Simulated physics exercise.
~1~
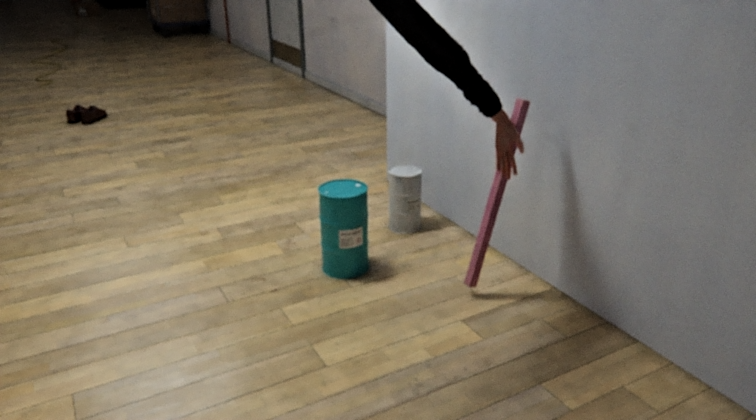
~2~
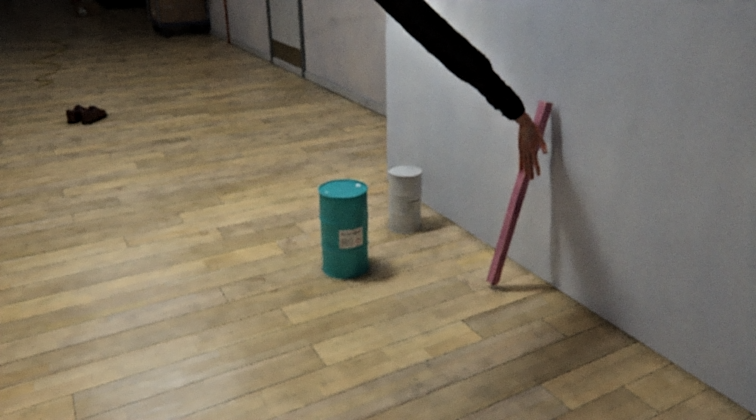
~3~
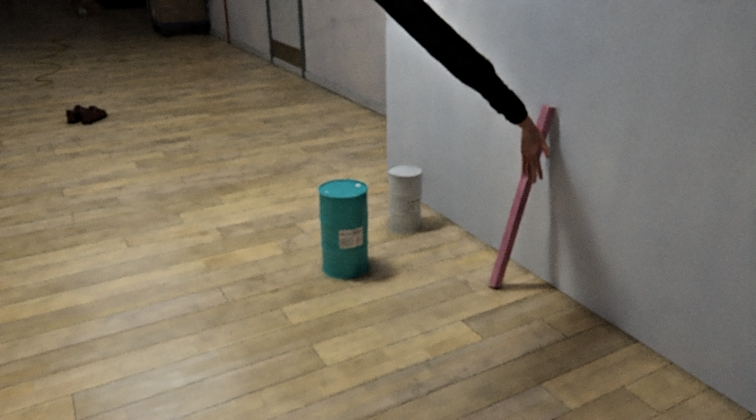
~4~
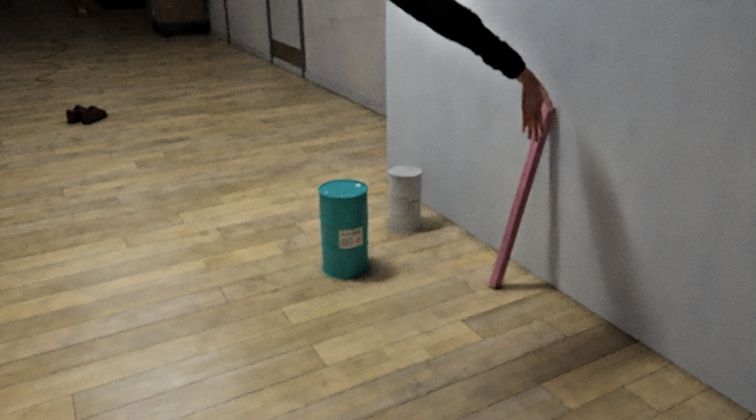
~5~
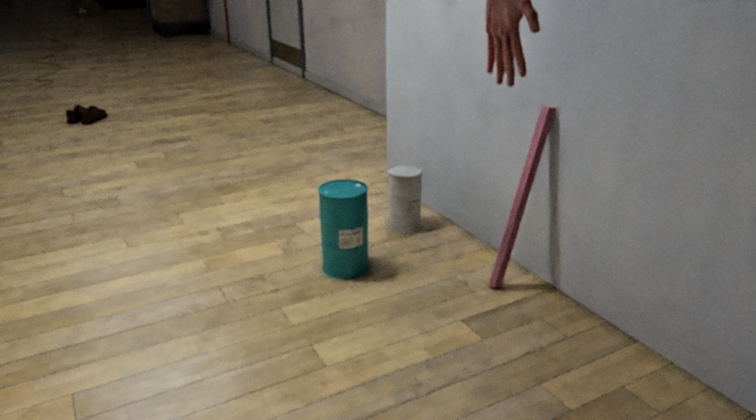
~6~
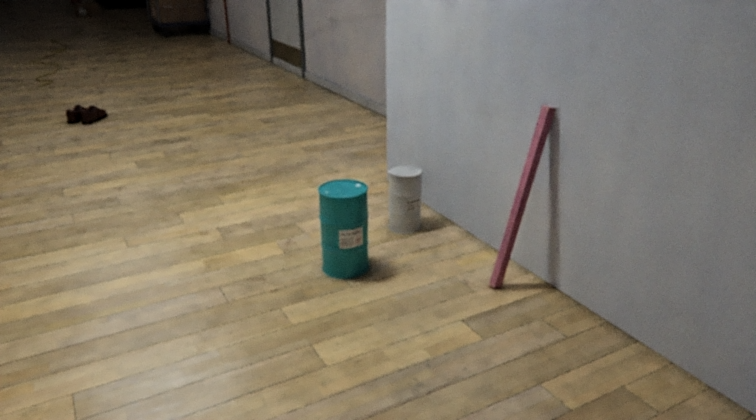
A pink pole, held by a dark-sleeved arm reaching in from the top, is being leant against a pale grey wall on the right of a room with a wood-plank floor, seen from slightly above by a still camera. A turquoise canister with a pale label stands near the middle, a smaller white canister is behind it beside the wall, and dark shoes lie at the far left. The hand shifts the pole to the right and settles it at a slant. It then lets go and draws back upward out of view. The pole stays leaning, and both canisters remain in place.
